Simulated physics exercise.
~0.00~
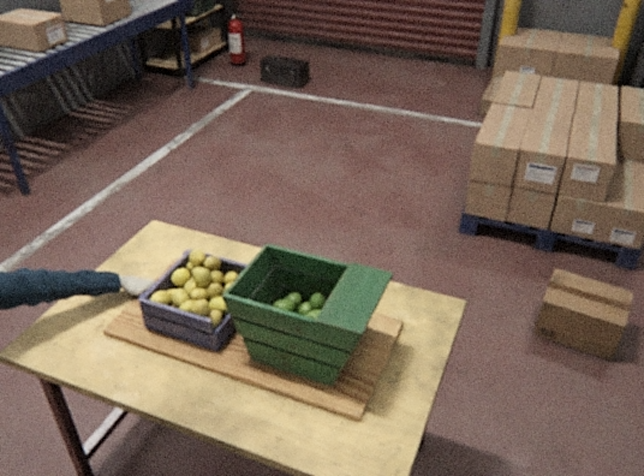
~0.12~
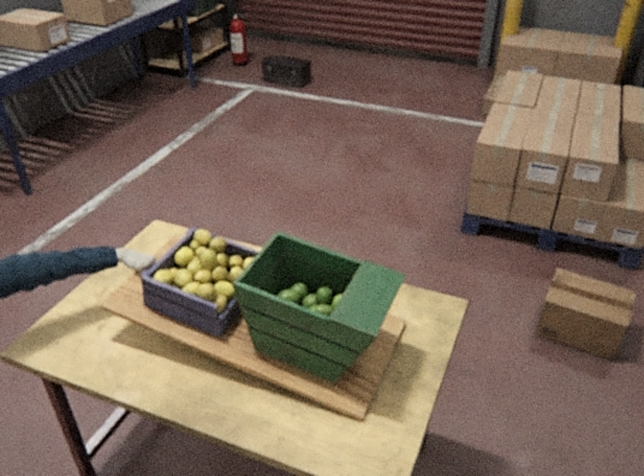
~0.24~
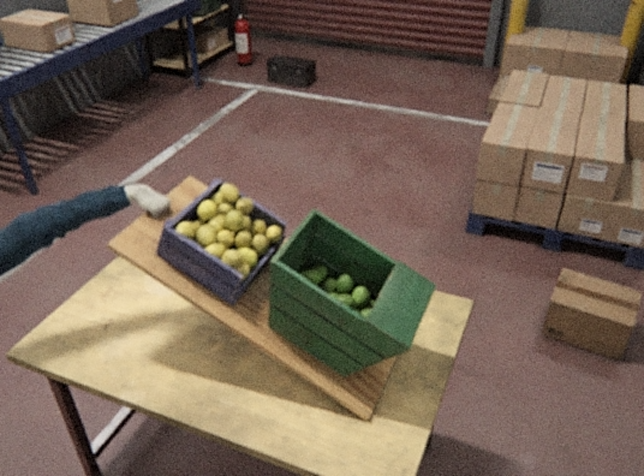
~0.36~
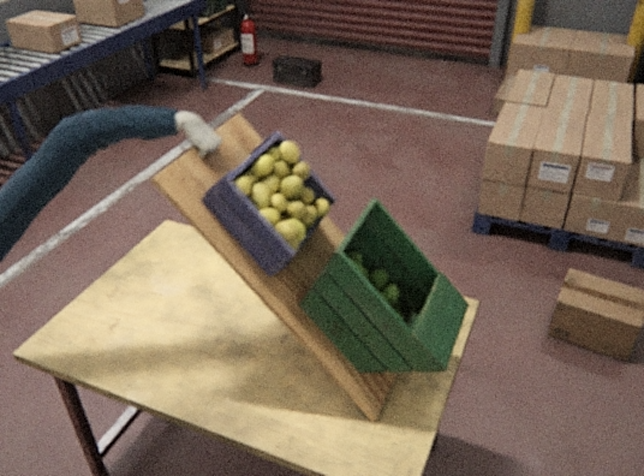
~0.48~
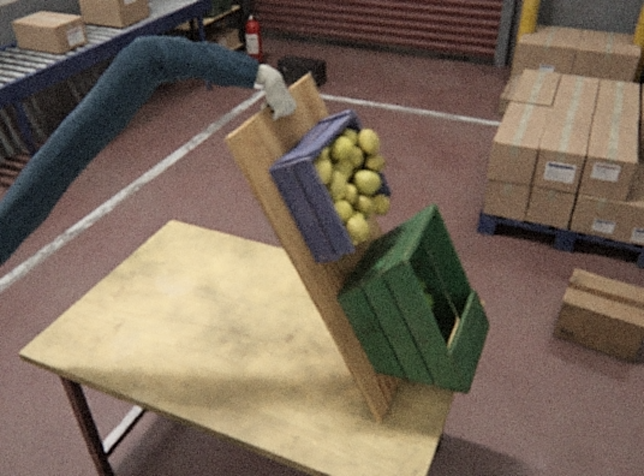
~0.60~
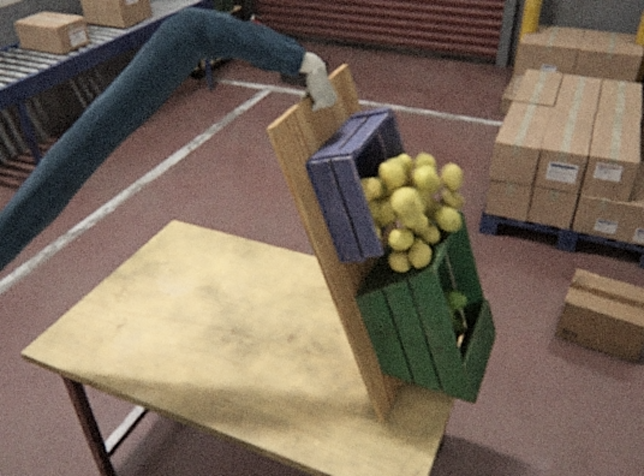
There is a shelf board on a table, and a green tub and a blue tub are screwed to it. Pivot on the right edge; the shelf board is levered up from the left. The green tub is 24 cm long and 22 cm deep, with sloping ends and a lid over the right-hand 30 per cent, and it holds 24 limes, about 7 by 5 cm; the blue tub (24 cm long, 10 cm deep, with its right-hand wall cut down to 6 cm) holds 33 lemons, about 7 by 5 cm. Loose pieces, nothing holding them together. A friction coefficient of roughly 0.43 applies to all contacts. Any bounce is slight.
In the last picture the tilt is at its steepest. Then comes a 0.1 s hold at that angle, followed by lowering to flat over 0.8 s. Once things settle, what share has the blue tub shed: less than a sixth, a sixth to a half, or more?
Looks like the majority of the stuff is going to get out.
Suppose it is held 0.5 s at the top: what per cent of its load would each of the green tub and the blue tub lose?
Green tub 0%, blue tub 80%.
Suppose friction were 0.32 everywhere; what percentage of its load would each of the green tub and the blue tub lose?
That would cost the green tub 0 and the blue tub 100 per cent of the load.
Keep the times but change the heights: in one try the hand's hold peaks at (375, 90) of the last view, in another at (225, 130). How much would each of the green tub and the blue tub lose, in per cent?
Green tub: 0 %, then 0 %; blue tub: 100 %, then 40 %.
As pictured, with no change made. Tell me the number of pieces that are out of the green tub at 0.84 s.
Green tub - about 0 out by that time.
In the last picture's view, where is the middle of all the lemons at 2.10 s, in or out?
Their middle is at about (275, 322).
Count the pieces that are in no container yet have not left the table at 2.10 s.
My count comes to close to 10.
After 0.84 s, tilt 65°; green tub 24 in, 0 out and blue tub 6 in, 27 out.
After 1.14 s, tilt 30°; green tub 24 in, 0 out and blue tub 4 in, 29 out.
After 1.56 s, tilt 0°; green tub 24 in, 0 out and blue tub 4 in, 29 out.
Outcome (at 2.10 s), green tub 24 in, 0 out and blue tub 4 in, 29 out. Asked share, 29 of 33, 88 per cent.
